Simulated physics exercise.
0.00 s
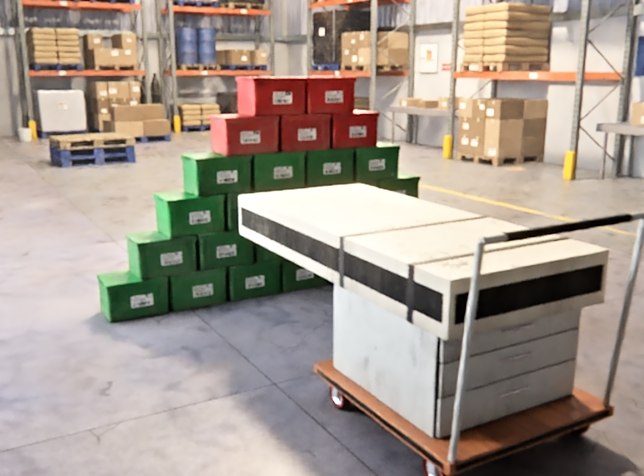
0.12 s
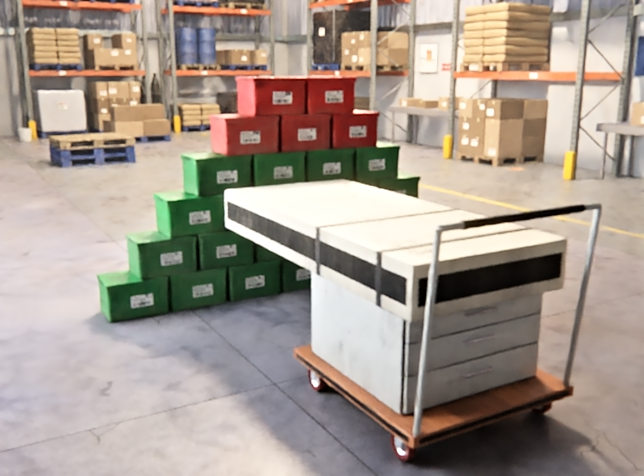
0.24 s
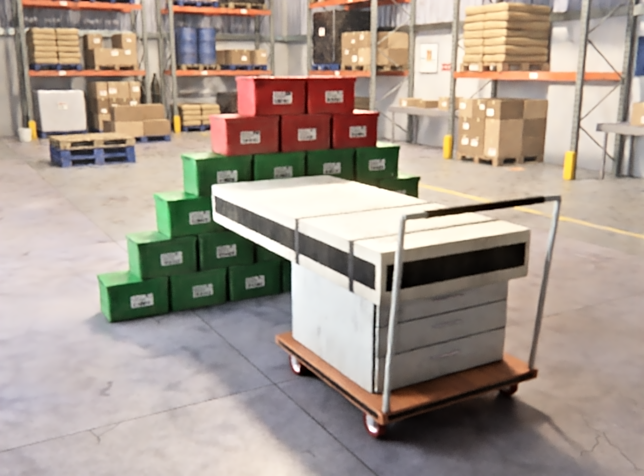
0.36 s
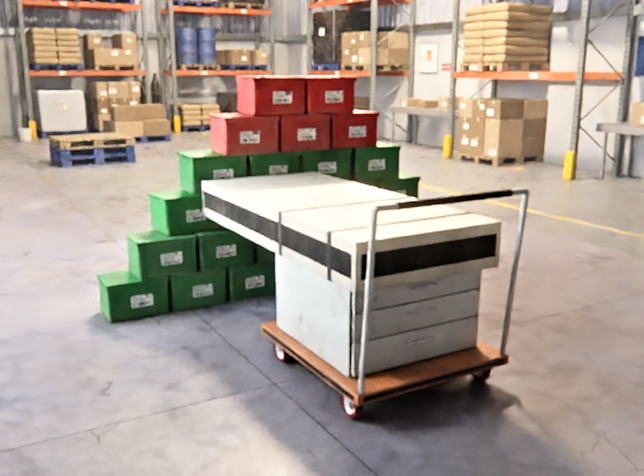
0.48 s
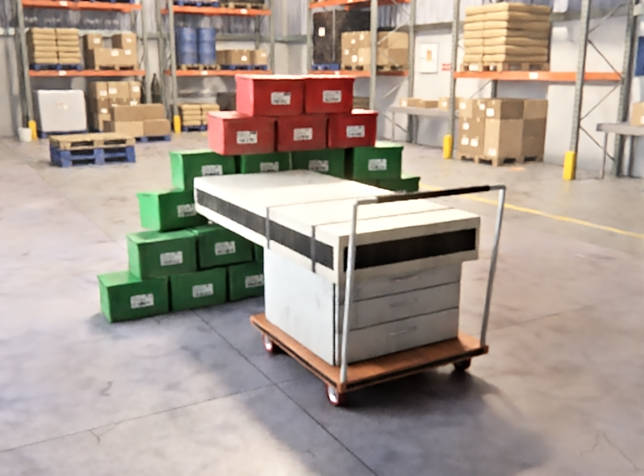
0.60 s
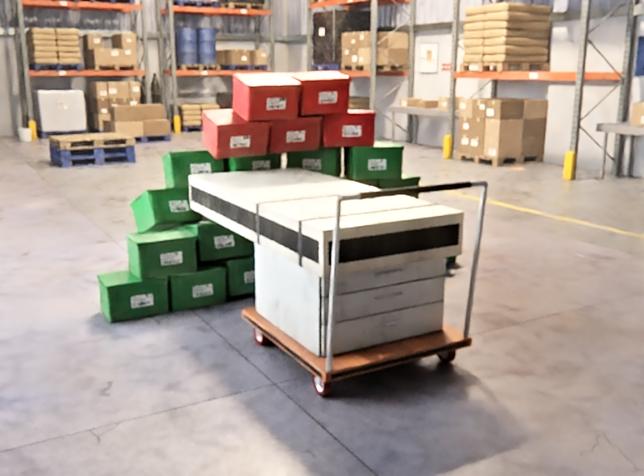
In a warehouse, a flat trolley carrying a long strapped pack rolls away from the viewer toward a stepped wall of green and red boxes, then pushes into it, shifting several boxes and leaving some tilted.
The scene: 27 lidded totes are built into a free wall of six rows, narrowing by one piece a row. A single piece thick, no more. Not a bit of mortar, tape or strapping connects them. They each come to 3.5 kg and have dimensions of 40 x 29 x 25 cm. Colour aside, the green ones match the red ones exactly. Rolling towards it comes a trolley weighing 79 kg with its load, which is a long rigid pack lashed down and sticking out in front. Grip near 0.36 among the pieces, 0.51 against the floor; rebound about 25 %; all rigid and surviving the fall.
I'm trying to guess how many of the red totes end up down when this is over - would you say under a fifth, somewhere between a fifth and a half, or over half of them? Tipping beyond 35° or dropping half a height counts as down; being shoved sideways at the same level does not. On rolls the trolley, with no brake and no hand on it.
I would say over half of them.
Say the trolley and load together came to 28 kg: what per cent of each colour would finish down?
Down by colour: Green 30, red 100 per cent.
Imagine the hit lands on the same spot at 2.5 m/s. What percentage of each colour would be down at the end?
The green would finish 30 in a hundred down, the red 100 in a hundred.
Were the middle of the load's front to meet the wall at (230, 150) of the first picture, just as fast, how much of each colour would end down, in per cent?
Then green 10, red 60 per cent.
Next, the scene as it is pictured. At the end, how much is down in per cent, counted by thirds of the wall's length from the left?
I'd put it at 50 % left, 70 % middle and 0 % right.
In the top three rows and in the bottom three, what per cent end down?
Of the top ones 90 percent, of the bottom ones 30 percent.
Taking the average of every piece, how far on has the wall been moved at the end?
Around 40 centimetres.
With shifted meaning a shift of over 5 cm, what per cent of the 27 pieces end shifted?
Shifted share: 65 %.
After 0.72 s, load 44 cm past the wall's line, still rolling; none of the 5 red totes down (3 of 27 in all colours); top red tote leaning 12°; top green tote shifted 37 mm.
After 0.96 s, load 65 cm past the wall's line, still rolling; 2 of the 5 red totes down (7 of 27 in all colours); top red tote leaning 25°; top green tote shifted 40 mm.
After 1.34 s, load 94 cm past the wall's line, still rolling; 5 of the 5 red totes down (12 of 27 in all colours); top red tote leaning 7°, 16 cm lower; top green tote shifted 43 mm.
After 2.02 s, load 1.08 m past the wall's line, stopped; 5 of the 5 red totes down (14 of 27 in all colours); top red tote leaning 31°, 32 cm lower; top green tote shifted 42 mm.
At rest (3.2 s), load 1.08 m past the wall's line, stopped; 5 of the 5 red totes down (14 of 27 in all colours); top red tote on its side; top green tote shifted 42 mm. That is 100 per cent. As the last picture would show them, middles, top red tote near (298, 207), top green tote near (374, 162).
